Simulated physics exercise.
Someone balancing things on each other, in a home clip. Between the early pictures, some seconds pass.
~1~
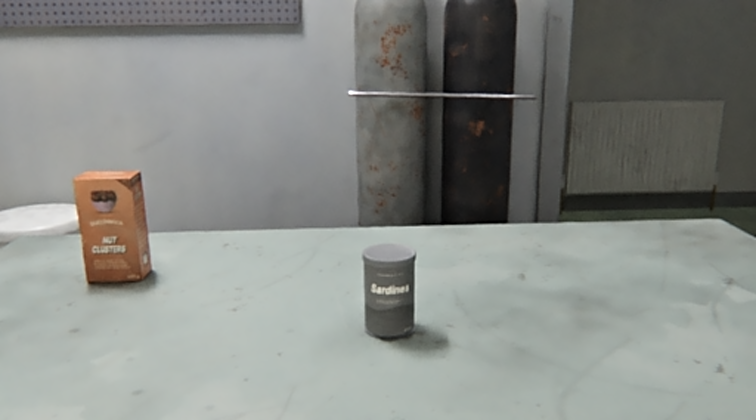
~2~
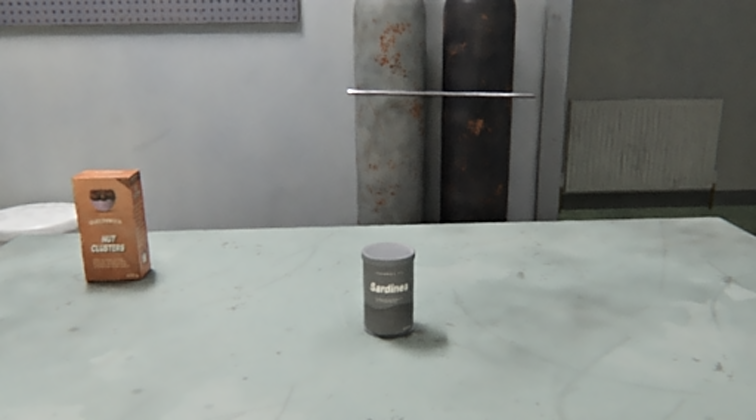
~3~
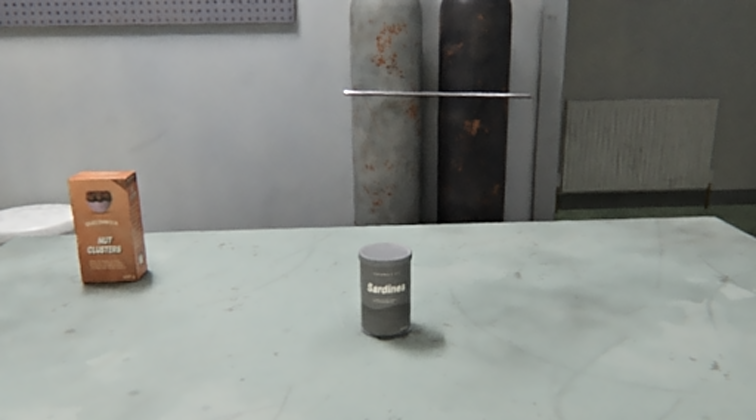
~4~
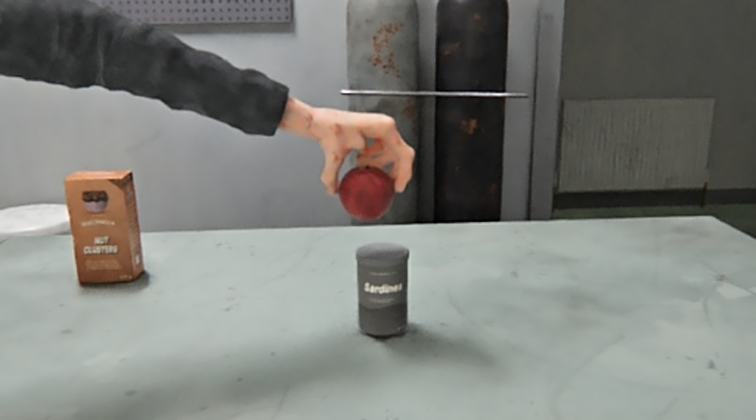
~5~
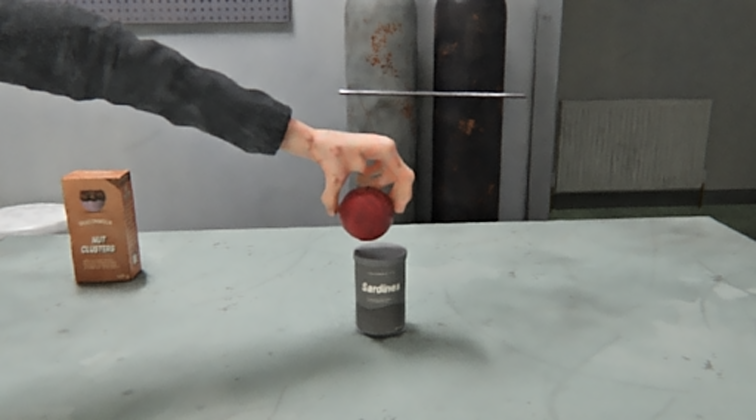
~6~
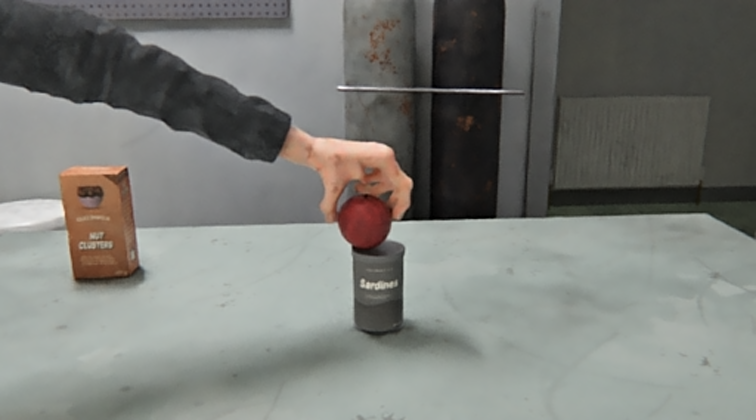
A hand lowers a red apple onto a grey sardines tin standing on the table.
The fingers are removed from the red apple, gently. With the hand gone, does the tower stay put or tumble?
My guess: It stays upright.
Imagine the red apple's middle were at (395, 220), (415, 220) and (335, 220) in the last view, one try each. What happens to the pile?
Outcomes in order: No collapse, a collapse, a collapse.
Then, 0.30 s later than the last frame, all is still.
Then, 0.70 s later than the last frame, red apple resting near (365, 221).
When it is over, all 3 as before. End places, in pixels of the last picture, red apple near (365, 221). The pile stays up.
